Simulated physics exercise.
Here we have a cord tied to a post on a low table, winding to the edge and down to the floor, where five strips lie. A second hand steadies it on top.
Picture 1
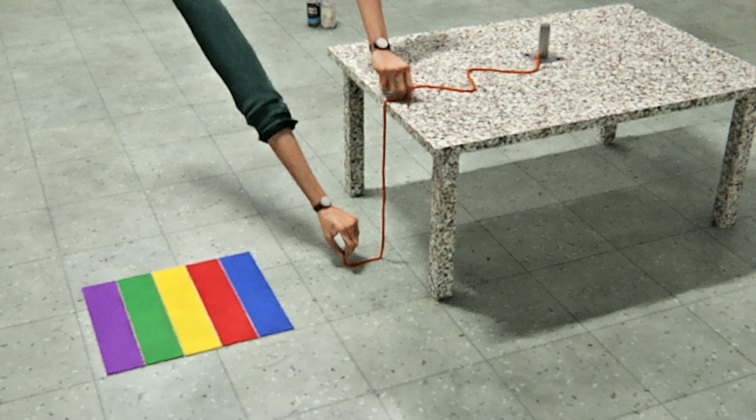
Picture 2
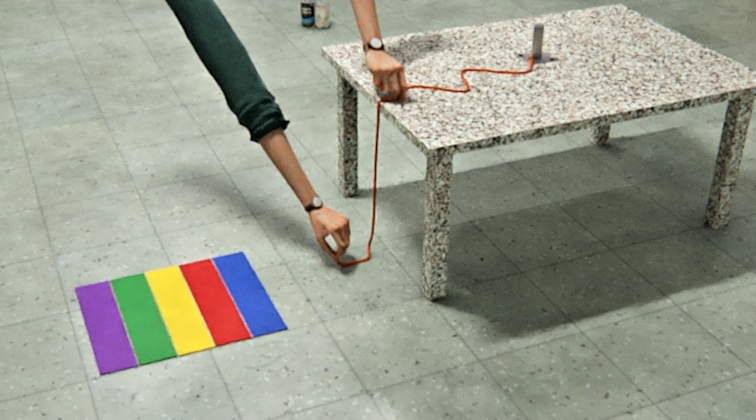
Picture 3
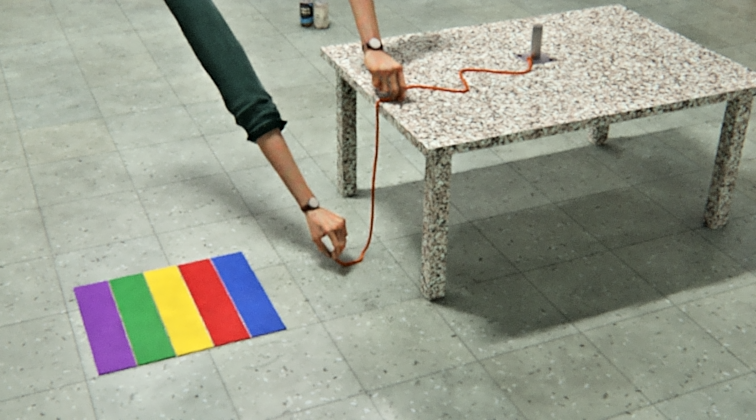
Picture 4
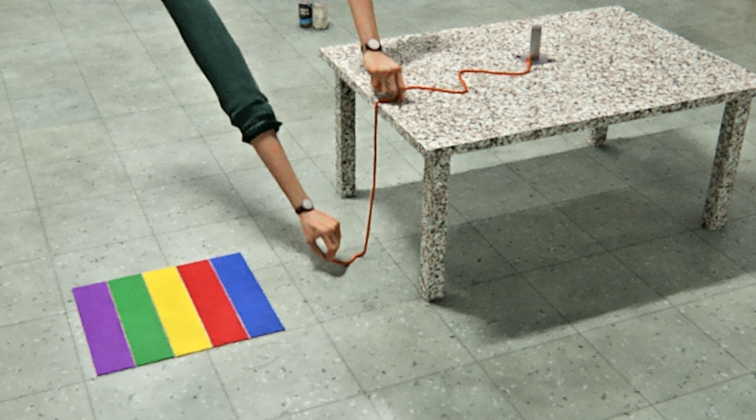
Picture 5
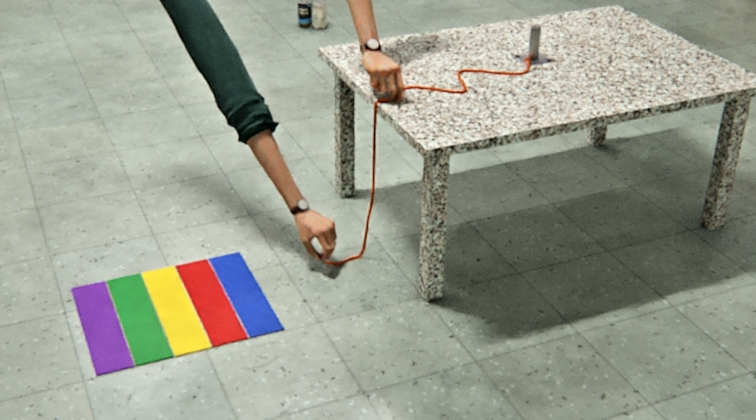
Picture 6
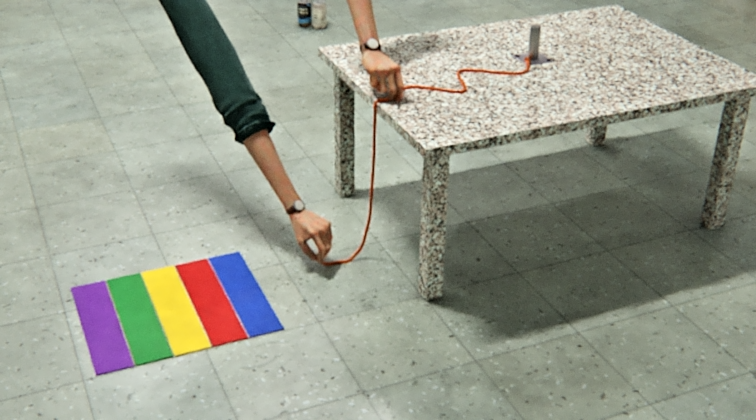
A speckled stone-look table stands at the right on a grey tiled floor, seen from above at an angle. An orange cord winds from a small grey post across its top and over the edge to the floor, near five strips, purple, green, yellow, red and blue from left to right. One hand stays at the table edge while the other draws the cord's lower end slightly left, and the view shifts slightly early on.
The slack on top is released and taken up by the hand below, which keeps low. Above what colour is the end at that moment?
The end stops over the green strip.
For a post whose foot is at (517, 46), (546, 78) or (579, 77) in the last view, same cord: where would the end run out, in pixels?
In that order: (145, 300), (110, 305) and (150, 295).
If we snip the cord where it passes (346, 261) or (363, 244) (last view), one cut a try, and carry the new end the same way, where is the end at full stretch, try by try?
About (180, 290) and (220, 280).
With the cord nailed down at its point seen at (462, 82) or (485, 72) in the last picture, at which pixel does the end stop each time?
The places are (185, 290) and (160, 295).
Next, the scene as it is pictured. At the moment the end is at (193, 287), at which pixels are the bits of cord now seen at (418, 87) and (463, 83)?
Near (366, 111) and (414, 83).
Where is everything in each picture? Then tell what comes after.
In the first frame, end (345, 255); blue (269, 317); red (233, 326); yellow (197, 335); green (159, 344); purple (121, 353).
In the second frame, end (336, 255); cord through (529, 71) (462, 73) (439, 89) (382, 101) (375, 172) (372, 237).
In the third frame, end (333, 256).
In the fourth frame, end (326, 258); cord through (527, 72) (459, 74) (437, 90) (380, 102) (375, 172) (367, 239).
In the fifth frame, end (322, 259).
In the sixth frame, end (318, 259); cord through (526, 72) (458, 73) (436, 89) (379, 102) (373, 172) (364, 238).
Soon after, end near (193, 287); over red.
After that, end near (154, 296); over yellow.
At the stop, end near (130, 301); over green. It gets as far as the green strip.
